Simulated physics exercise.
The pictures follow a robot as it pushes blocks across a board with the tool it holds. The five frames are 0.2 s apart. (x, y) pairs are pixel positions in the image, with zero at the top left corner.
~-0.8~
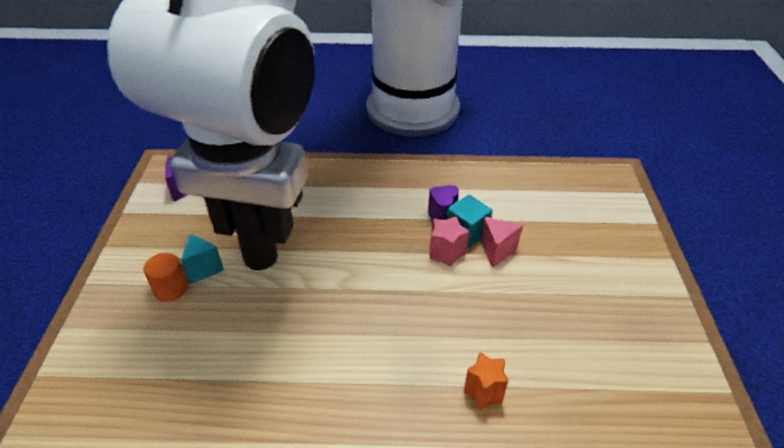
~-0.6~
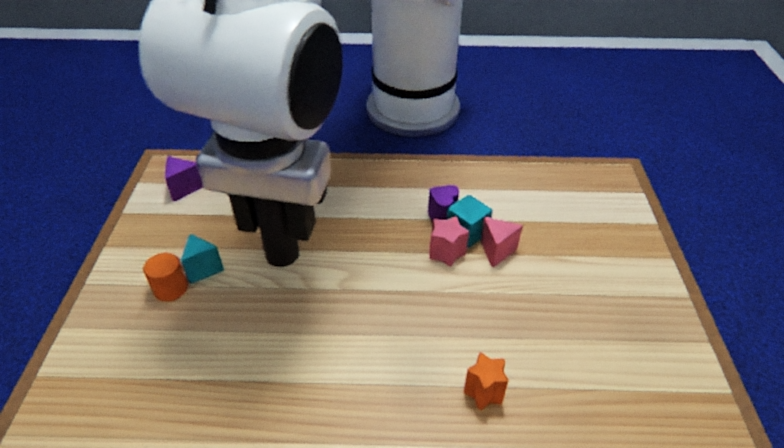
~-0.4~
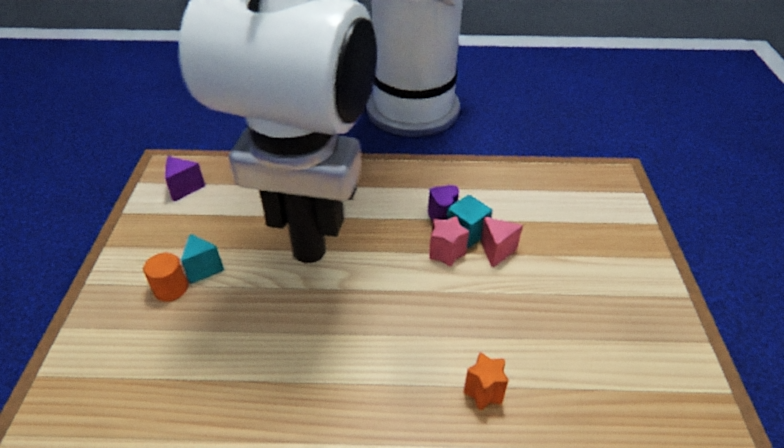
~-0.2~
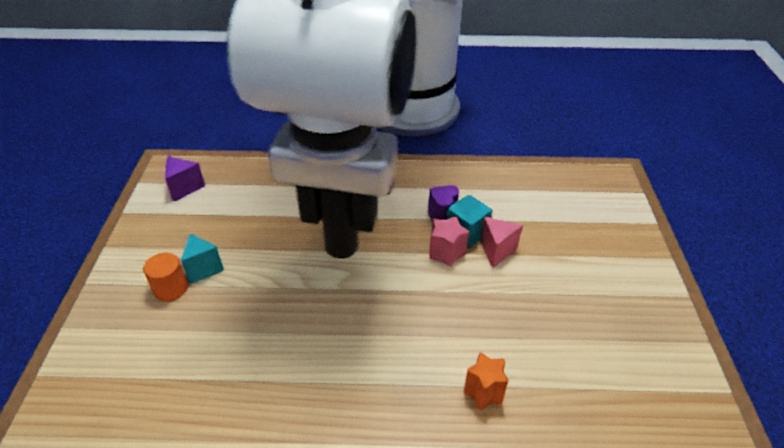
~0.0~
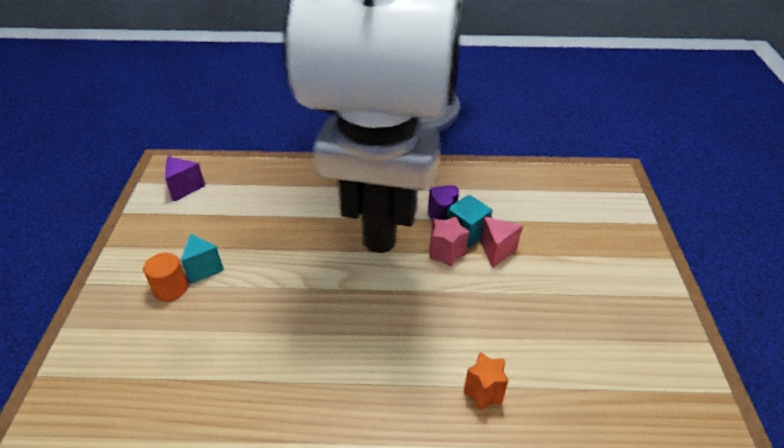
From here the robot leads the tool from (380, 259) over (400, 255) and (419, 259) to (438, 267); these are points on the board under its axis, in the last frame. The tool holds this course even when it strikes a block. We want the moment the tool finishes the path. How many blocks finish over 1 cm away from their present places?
I'd say one block gets moved.
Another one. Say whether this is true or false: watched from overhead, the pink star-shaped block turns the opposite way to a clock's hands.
That is true.
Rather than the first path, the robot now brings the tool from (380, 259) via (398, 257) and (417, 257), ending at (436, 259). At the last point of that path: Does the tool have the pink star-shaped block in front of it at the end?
Answer: Yes.
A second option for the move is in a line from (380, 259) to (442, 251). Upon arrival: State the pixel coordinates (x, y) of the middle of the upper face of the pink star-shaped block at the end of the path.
I predict (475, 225).
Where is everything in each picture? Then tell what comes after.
Lower end of the tool at (261, 258), tops of blocks, pink star-shaped block at (449, 228), turquoise square piece at (470, 208), in the first picture.
Tool at (283, 255), blocks as before, in the second picture.
Tool at (310, 252), blocks as before, in the third picture.
Tool at (342, 247), blocks as before, in the fourth picture.
Tool at (379, 242), pink star-shaped block at (449, 228), turquoise square piece at (470, 208), in the fifth picture.
The first path, step by step. Halfway along, tool at (412, 238); nothing pushed yet.
At the end, tool at (440, 249); pink star-shaped block at (465, 231), turned 40° anticlockwise; turquoise square piece not moved.
